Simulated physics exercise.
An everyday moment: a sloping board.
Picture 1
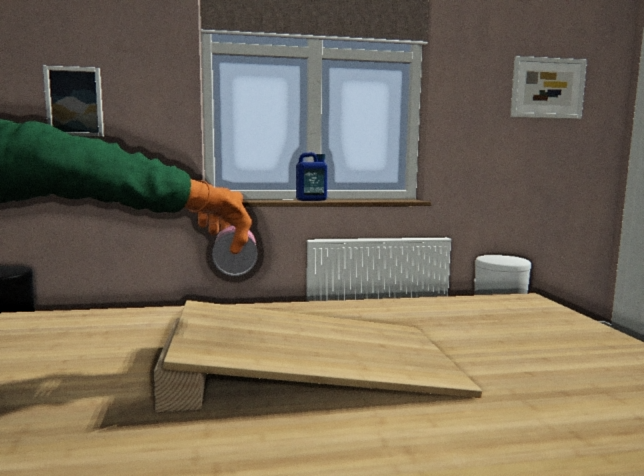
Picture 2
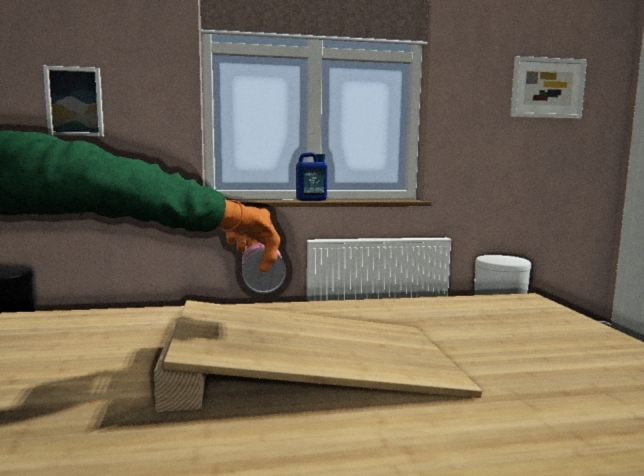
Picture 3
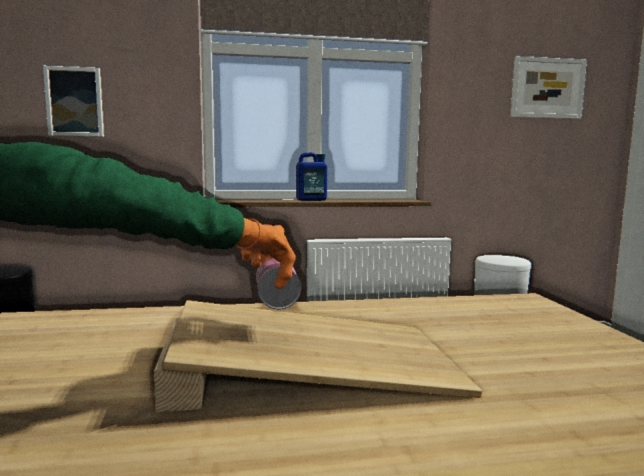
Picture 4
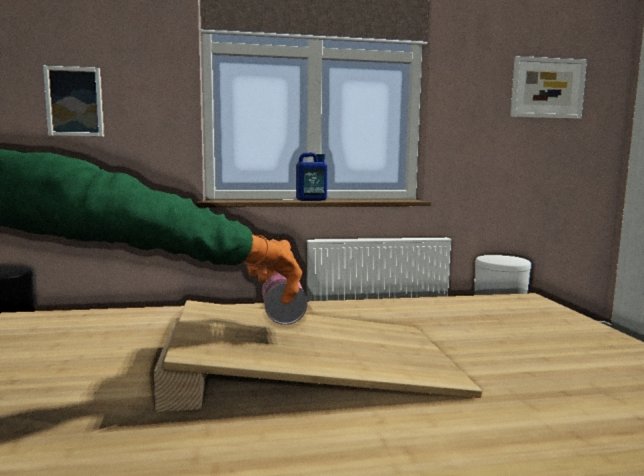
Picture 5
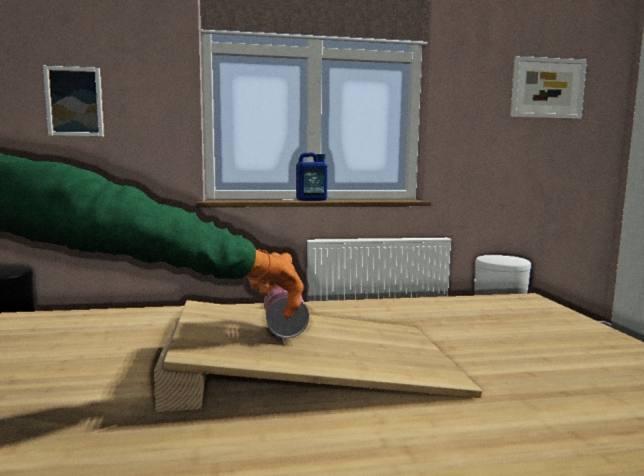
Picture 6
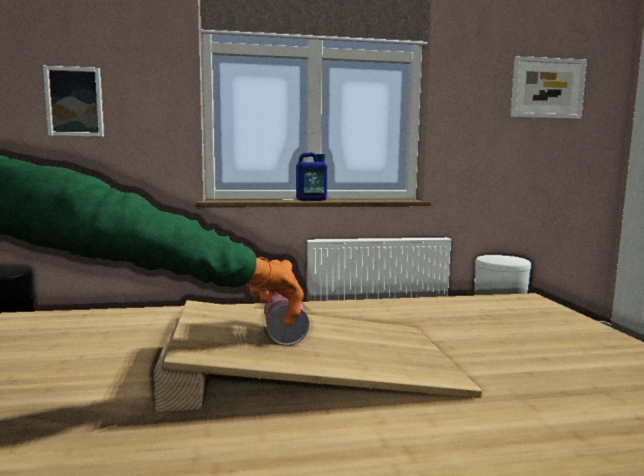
A pink tin with a grey round end is in an orange hand above a wooden table, seen from the front in a brown-walled room. A pale board slopes down to the right from a block, with a blue jug on the windowsill and a white radiator behind. The green-sleeved arm carries the tin right and downward, slowing as it lowers it onto the board, still gripping it.
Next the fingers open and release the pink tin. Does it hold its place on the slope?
As it turns out, it slides or rolls down.
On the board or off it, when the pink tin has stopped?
It comes off the board.
Then, 1.10 s later than the last frame, pink tin now off the board.
Then, 1.70 s later than the last frame, things are still on the move.
When it is over, off the board, pink tin. The pink tin runs down the board.
